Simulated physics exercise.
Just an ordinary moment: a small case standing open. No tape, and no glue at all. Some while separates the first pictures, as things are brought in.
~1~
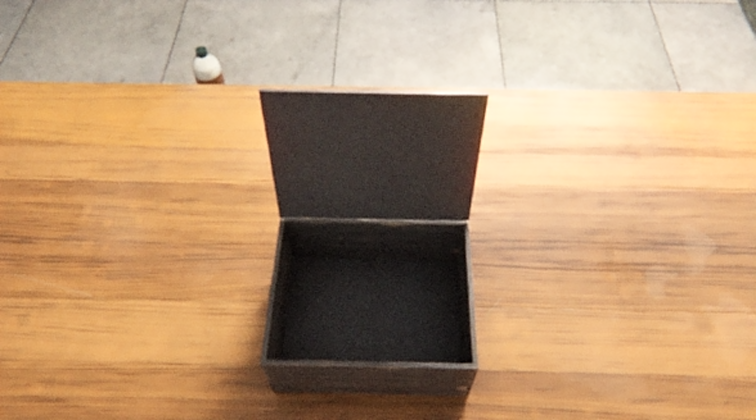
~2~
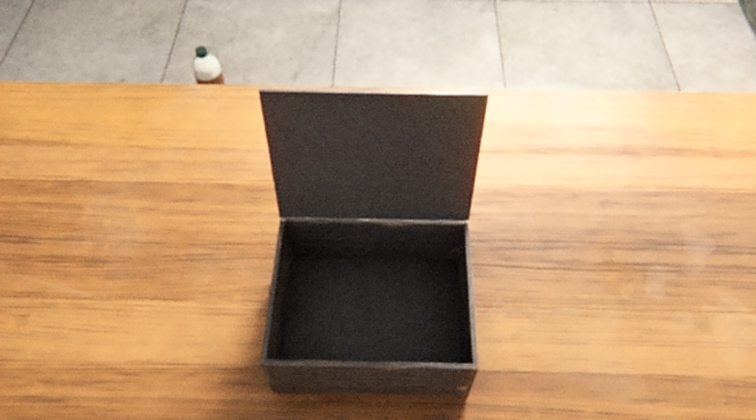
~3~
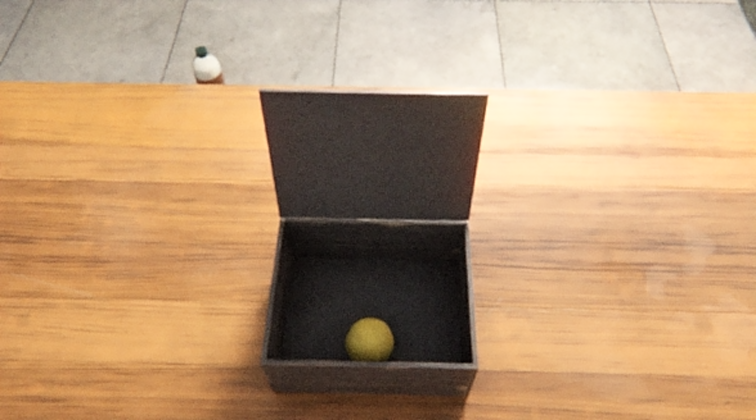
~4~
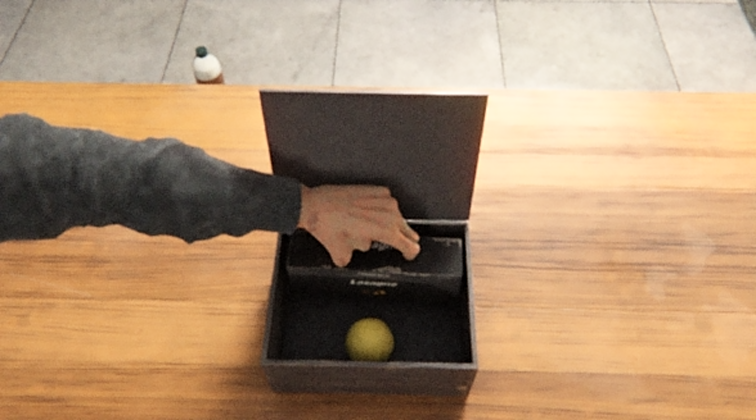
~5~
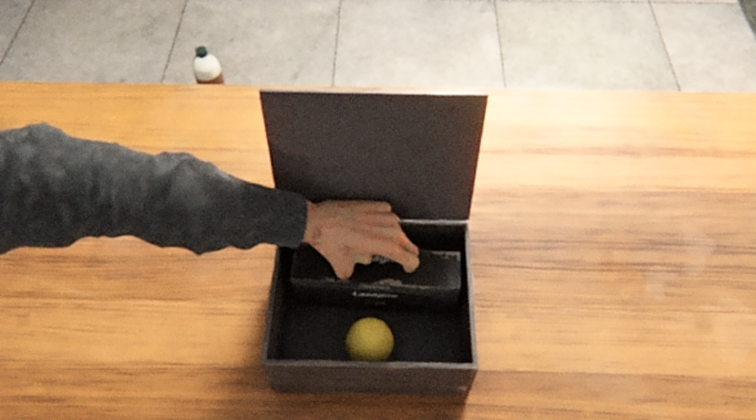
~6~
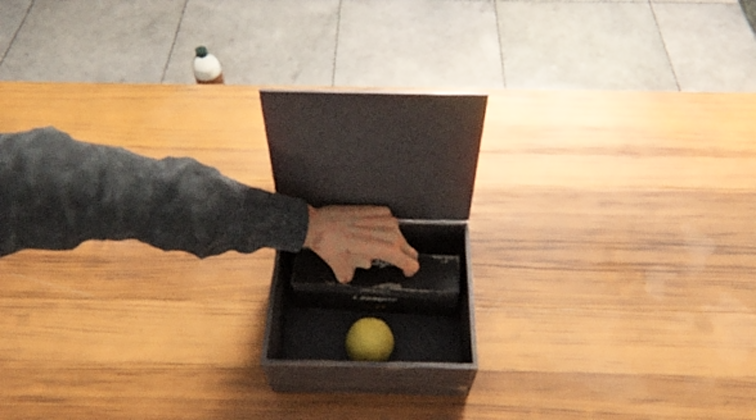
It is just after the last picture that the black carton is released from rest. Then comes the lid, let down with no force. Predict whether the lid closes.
Box ends shut.
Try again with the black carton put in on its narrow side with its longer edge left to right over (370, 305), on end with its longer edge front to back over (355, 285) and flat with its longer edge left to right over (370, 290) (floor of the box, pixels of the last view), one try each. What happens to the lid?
So: First go, the lid gets all the way down; second go, it can't get down; third go, it gets all the way down.
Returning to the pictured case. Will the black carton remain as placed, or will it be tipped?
After all that, it keeps its set angle.
Then, 1.40 s on from there, lid 69° above the rim.
Then, 1.90 s on from there, lid 28° above the rim.
In the end, lid shut; both unmoved. At the end, from the last picture's camera, black carton near (377, 283).
